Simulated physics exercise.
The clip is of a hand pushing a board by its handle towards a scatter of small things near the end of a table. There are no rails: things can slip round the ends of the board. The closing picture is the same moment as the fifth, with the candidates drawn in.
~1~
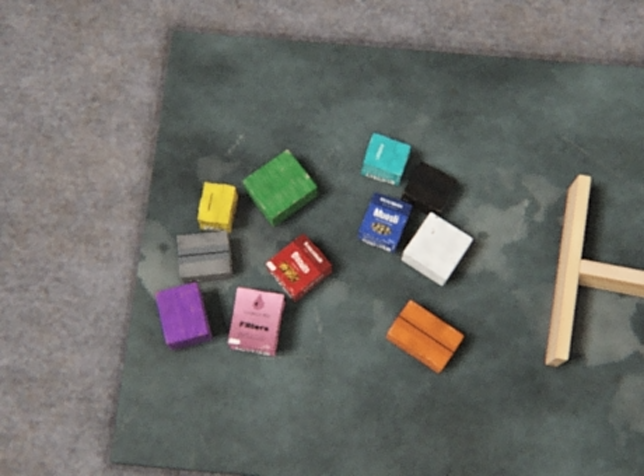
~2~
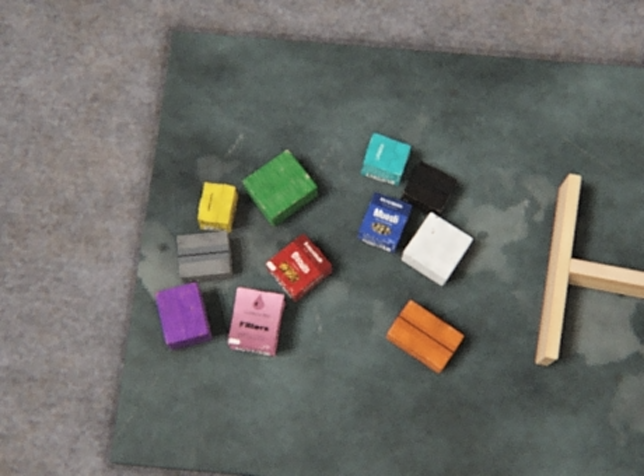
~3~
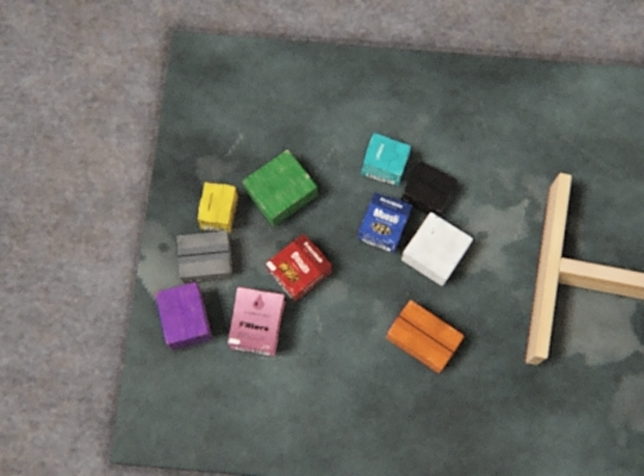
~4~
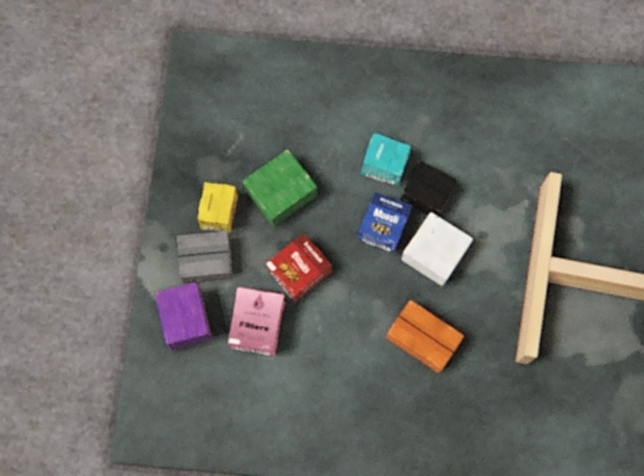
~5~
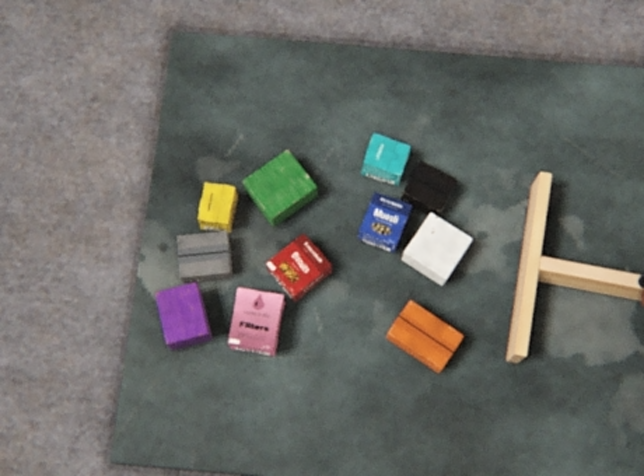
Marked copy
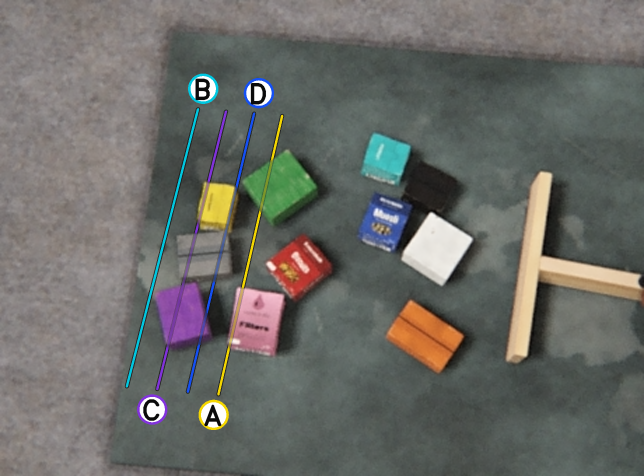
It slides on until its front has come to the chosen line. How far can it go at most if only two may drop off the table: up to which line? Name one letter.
Line A.
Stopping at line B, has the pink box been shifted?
By then, yes.
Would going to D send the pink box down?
Yes.
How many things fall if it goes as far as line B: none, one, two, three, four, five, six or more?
By then, six or more.
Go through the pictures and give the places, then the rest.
The first frame shows yellow box (218, 208); red packet (300, 268); orange box (425, 337).
The second frame shows board (564, 264); pink box (257, 322).
The third frame shows board (554, 263); green block (281, 188).
The fourth frame shows board (544, 262); blue packet (384, 222).
The fifth frame shows board (534, 261); white block (437, 250); turquoise box (386, 160); yellow box (218, 208).
On the marked copy, A at (252, 249); B at (164, 242); C at (193, 244); D at (222, 247).
With A. Early on, board (432, 253); turquoise box (380, 159); orange box (373, 336).
Further on, board (330, 244); purple block (173, 314); grey box (200, 256).
At the end, board (254, 238); purple block over the edge; grey box over the edge; two fallen.
As for the rest, B drops eight; C drops six; D drops four.
